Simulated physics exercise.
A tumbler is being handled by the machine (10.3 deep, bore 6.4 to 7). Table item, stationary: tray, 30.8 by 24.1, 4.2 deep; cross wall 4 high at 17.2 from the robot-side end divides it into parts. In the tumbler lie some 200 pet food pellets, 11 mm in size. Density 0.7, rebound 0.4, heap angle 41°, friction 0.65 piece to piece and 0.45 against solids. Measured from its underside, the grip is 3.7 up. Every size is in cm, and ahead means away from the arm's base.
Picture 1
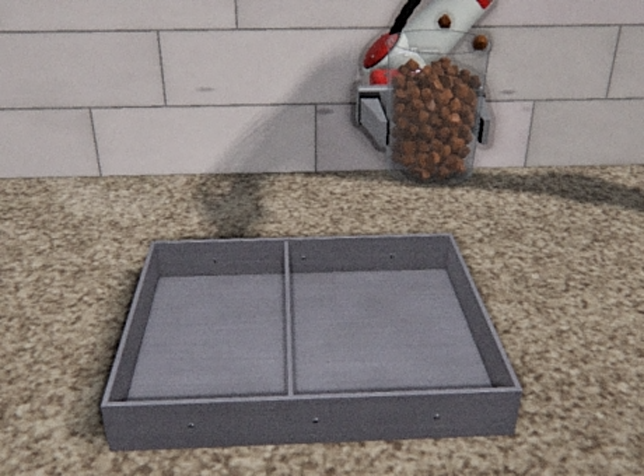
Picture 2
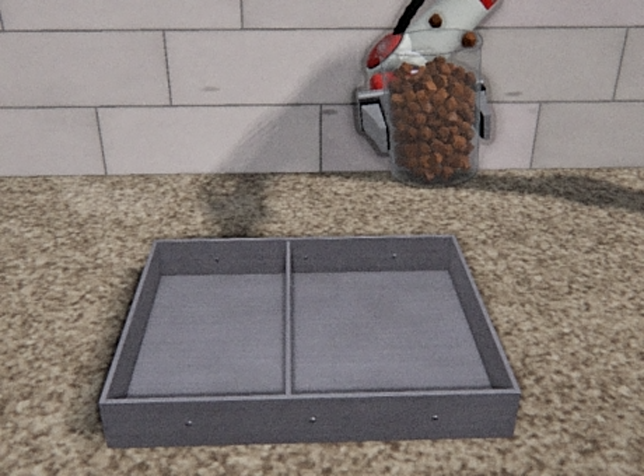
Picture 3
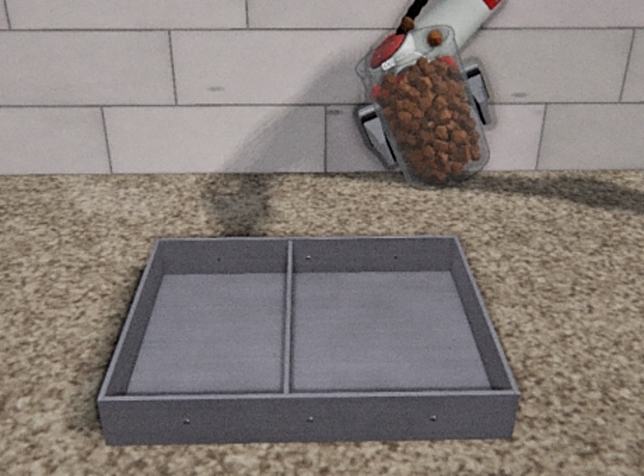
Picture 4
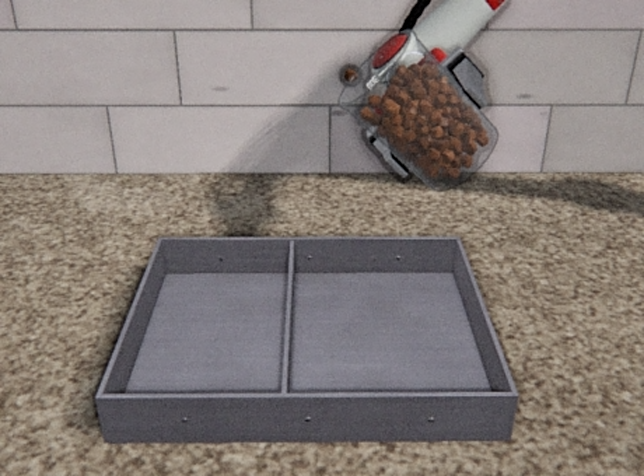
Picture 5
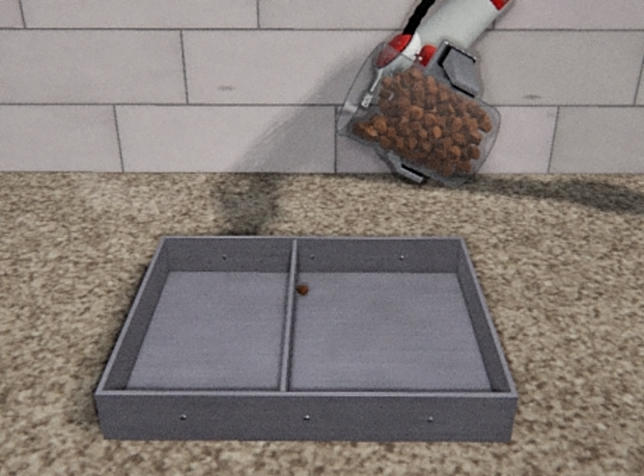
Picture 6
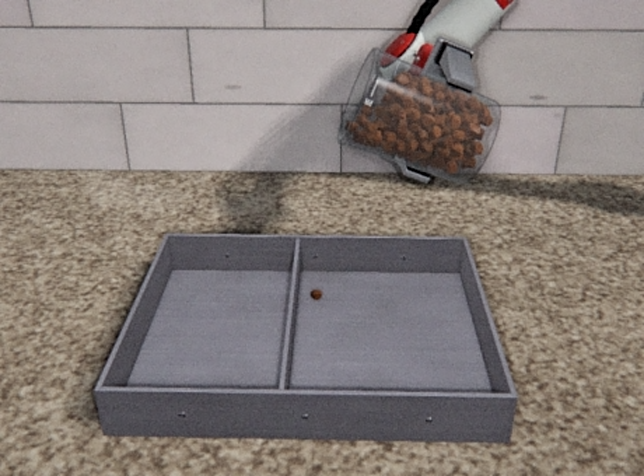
A clear tumbler full of brown pellets, held by a robot arm, tilted steadily to the left above a gray divided tray, and one pellet dropped into the right section and rolled slightly.
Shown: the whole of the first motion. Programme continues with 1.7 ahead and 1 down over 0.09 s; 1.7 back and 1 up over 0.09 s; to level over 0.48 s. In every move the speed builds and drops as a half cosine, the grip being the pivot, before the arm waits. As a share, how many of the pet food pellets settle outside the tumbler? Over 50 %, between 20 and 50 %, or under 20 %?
Under 20 %.
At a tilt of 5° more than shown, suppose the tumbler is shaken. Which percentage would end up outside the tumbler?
In that case some 0 per cent.
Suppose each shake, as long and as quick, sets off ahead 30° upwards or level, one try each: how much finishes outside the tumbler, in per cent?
First try about 5 %, second try about 5 %.
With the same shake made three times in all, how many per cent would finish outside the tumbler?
About 0 %.
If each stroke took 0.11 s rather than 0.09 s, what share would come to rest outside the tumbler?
Estimate for that case: 0 %.
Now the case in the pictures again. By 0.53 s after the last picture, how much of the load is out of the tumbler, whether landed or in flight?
I'd put it at some 0 percent up to then.
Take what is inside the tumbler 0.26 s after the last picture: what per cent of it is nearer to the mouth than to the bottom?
Around 40 per cent of it.
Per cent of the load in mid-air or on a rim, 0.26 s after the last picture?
My guess is some 0 in a hundred.
Then, 0.26 s on, tilted 64° forward, highest piece 24 above the table; 198 in the tumbler, 1 in the robot-side part.
Then, 0.53 s on, tilted 12° forward, highest piece 27 above the table; 197 in the tumbler, 1 in the robot-side part, 1 in flight or on a rim.
Then, 0.86 s on, level, highest piece 28 above the table; 197 in the tumbler, 2 in the robot-side part.
Then, 1.91 s on, level, highest piece 28 above the table; 197 in the tumbler, 2 in the robot-side part.
In the end, 197 in the tumbler, 2 in the robot-side part. That is 1 % outside the tumbler.
